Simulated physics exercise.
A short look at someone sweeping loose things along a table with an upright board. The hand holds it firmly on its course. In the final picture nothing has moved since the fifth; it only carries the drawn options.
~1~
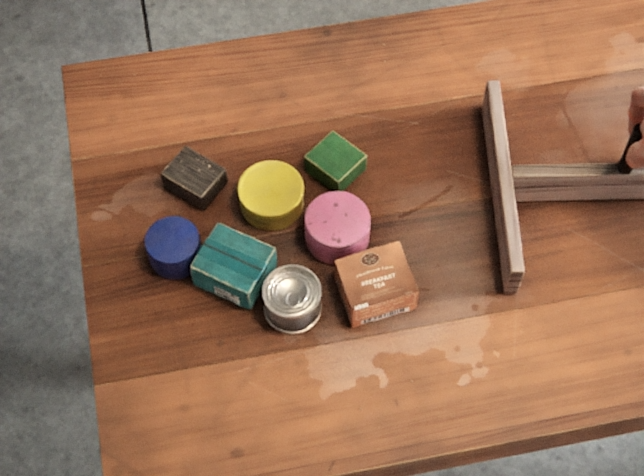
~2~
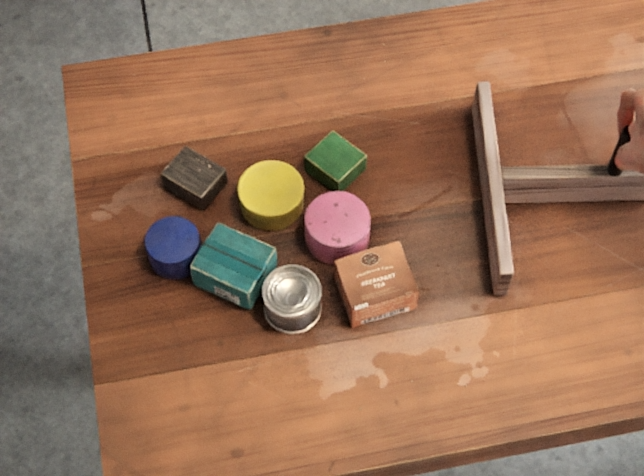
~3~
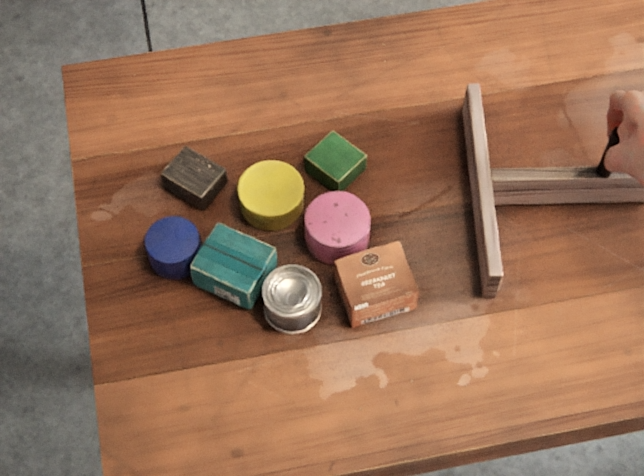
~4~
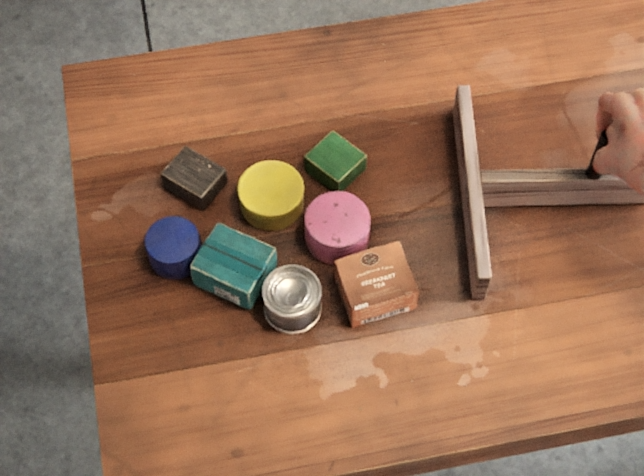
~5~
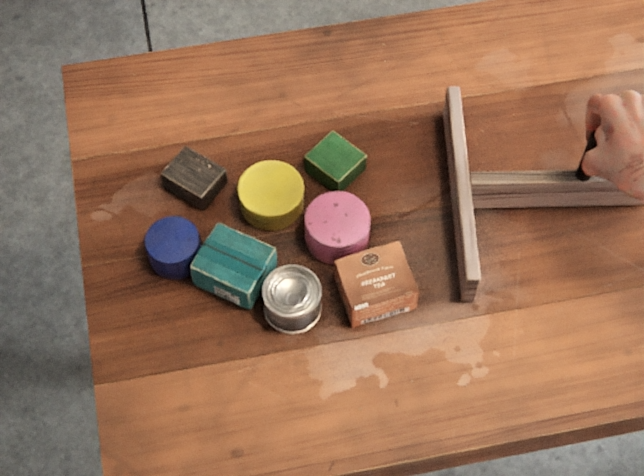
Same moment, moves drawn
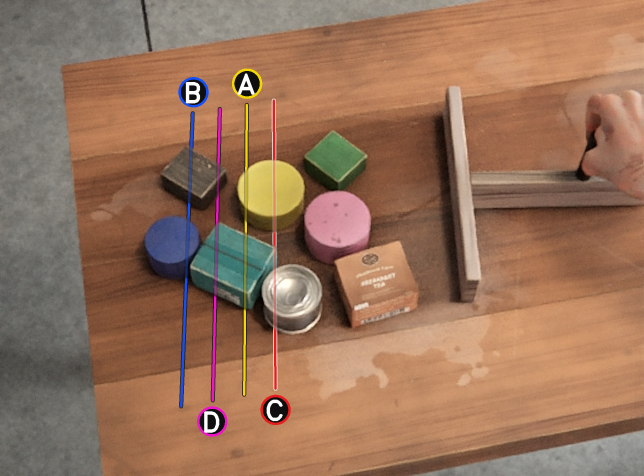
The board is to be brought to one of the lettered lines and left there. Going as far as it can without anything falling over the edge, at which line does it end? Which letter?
D.
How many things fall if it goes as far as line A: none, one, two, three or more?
The count is none.
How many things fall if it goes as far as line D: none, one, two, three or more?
In all, none.
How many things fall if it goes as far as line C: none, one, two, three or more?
In all, none.
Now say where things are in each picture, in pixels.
In the first frame, orange packet (376, 284); green block (335, 163); grey tin (292, 300).
In the second frame, board (495, 173); pink tin (337, 229).
In the third frame, board (484, 175); turquoise box (234, 266).
In the fourth frame, board (474, 176); yellow tub (272, 196).
In the fifth frame, board (463, 178); green block (335, 163); grey tin (292, 300); pink tin (337, 229).
On the marked copy, A at (246, 239); B at (187, 249); C at (275, 234); D at (217, 244).
Following D. Soon after the start, board (376, 193); blue tin (169, 245); turquoise box (226, 265).
Later, board (287, 208); blue tin (141, 211); grey tin (181, 322).
In the end, board (219, 219); blue tin (85, 213); grey tin (111, 327); nothing has fallen.
As for the rest, A is safe but short; B drops the blue tin and grey tin; C is safe but short.
